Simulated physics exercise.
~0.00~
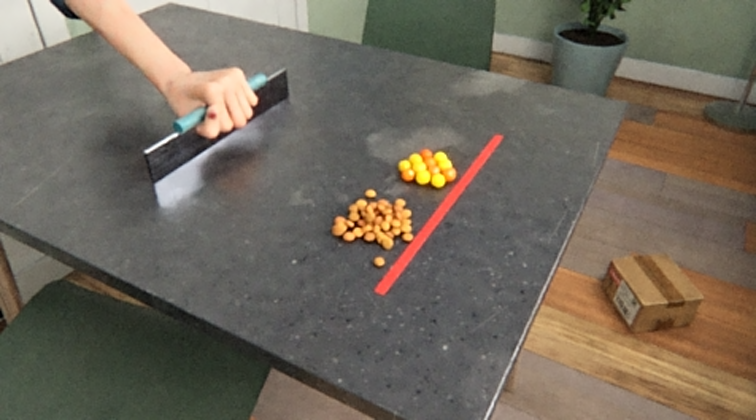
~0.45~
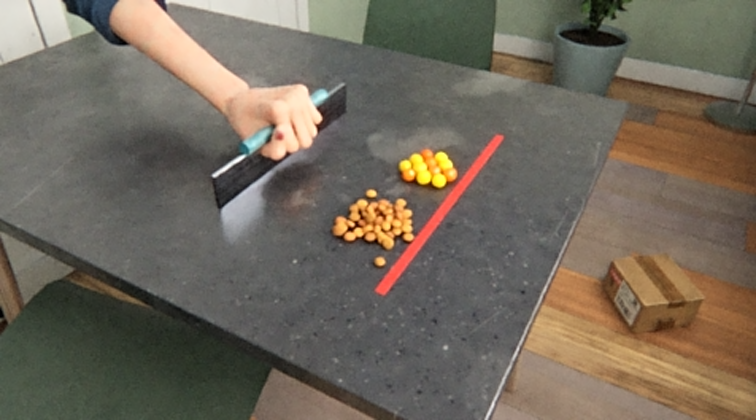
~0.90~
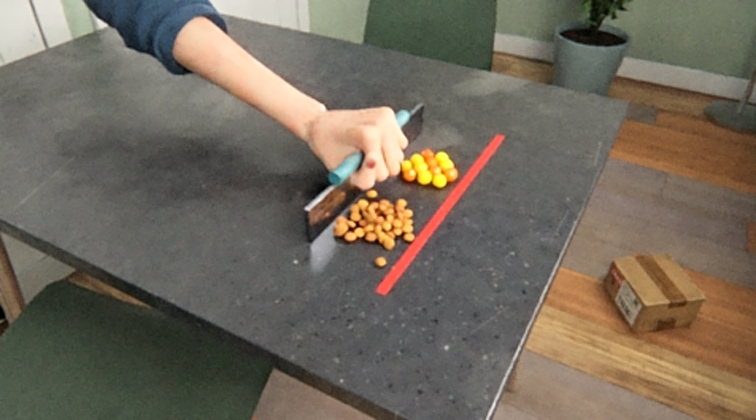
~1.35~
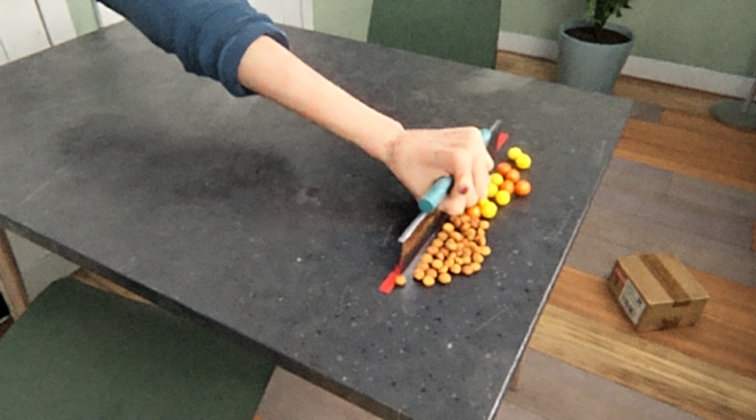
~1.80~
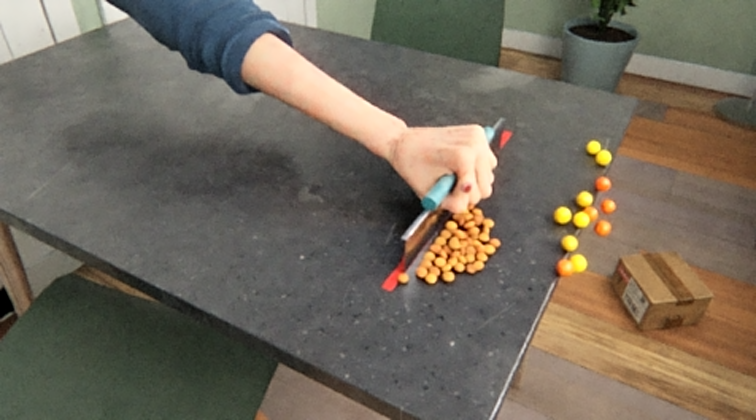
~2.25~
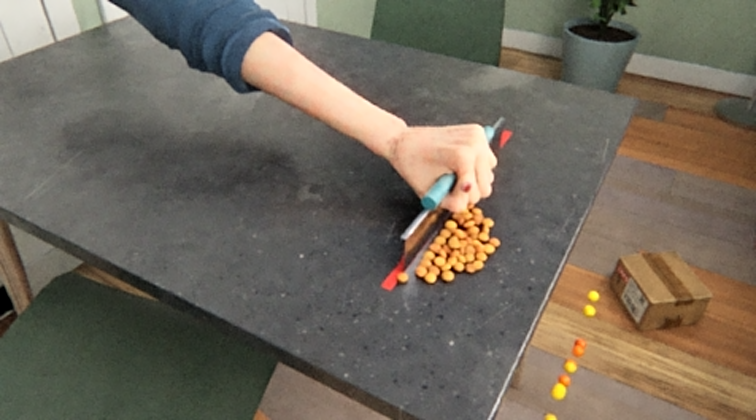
On a dark speckled table, a hand slid a scraper right into a heap of brown nuggets and a heap of yellow and orange balls, stopping at the red tape; the balls rolled off the edge to the floor, while the nuggets stayed.
